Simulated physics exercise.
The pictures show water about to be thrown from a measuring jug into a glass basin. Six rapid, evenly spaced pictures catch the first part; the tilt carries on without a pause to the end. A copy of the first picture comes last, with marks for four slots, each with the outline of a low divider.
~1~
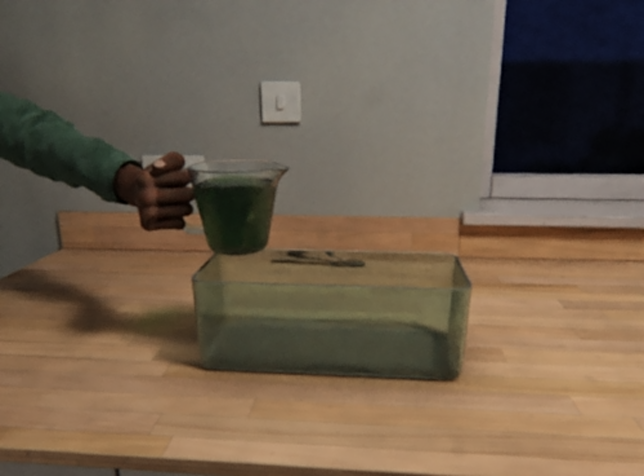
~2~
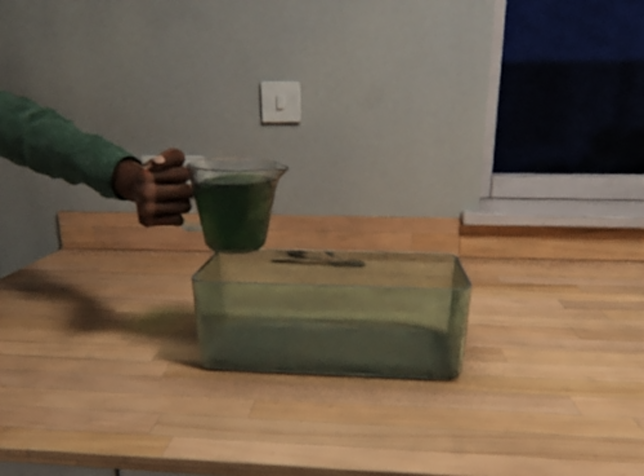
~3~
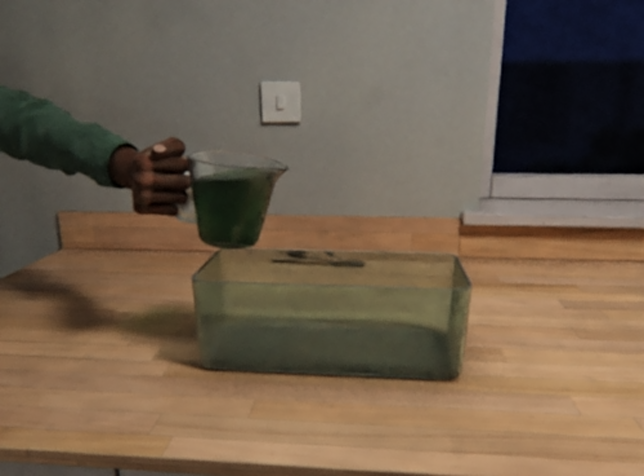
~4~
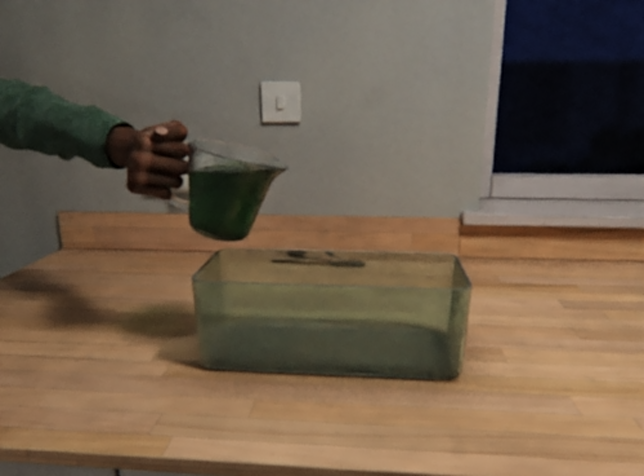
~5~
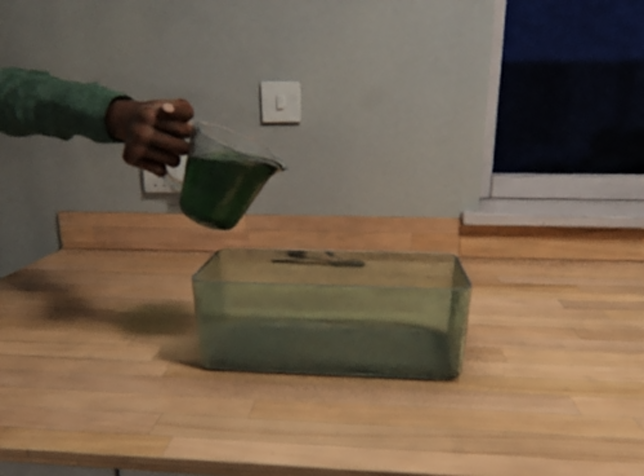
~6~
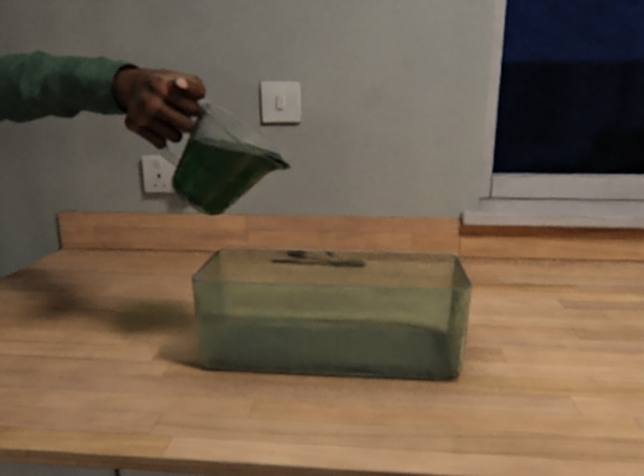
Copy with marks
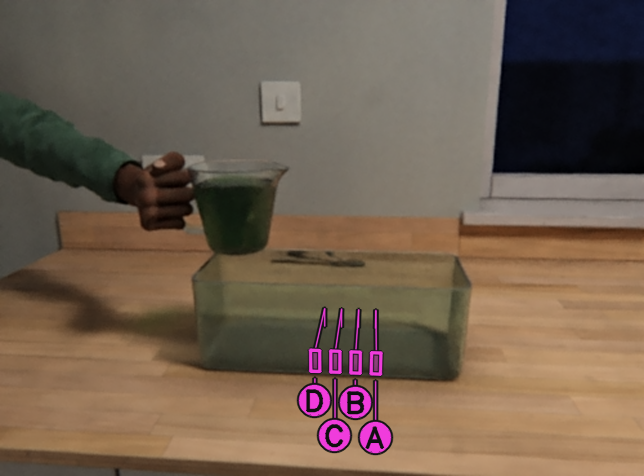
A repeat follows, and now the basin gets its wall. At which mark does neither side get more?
Position A.
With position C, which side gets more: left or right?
The right one.
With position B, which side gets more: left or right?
The right side.
In magenta, A at (375, 381); B at (355, 380); C at (334, 379); D at (314, 378).
With A, about 52 % ends left of the wall and 41 % right of it; 7 % is lost outside.
With B, about 24 % ends left of the wall and 72 % right of it; 4 % is lost outside.
With C, about 18 % ends left of the wall and 75 % right of it; 7 % is lost outside.
With D, about 18 % ends left of the wall and 76 % right of it; 6 % is lost outside.
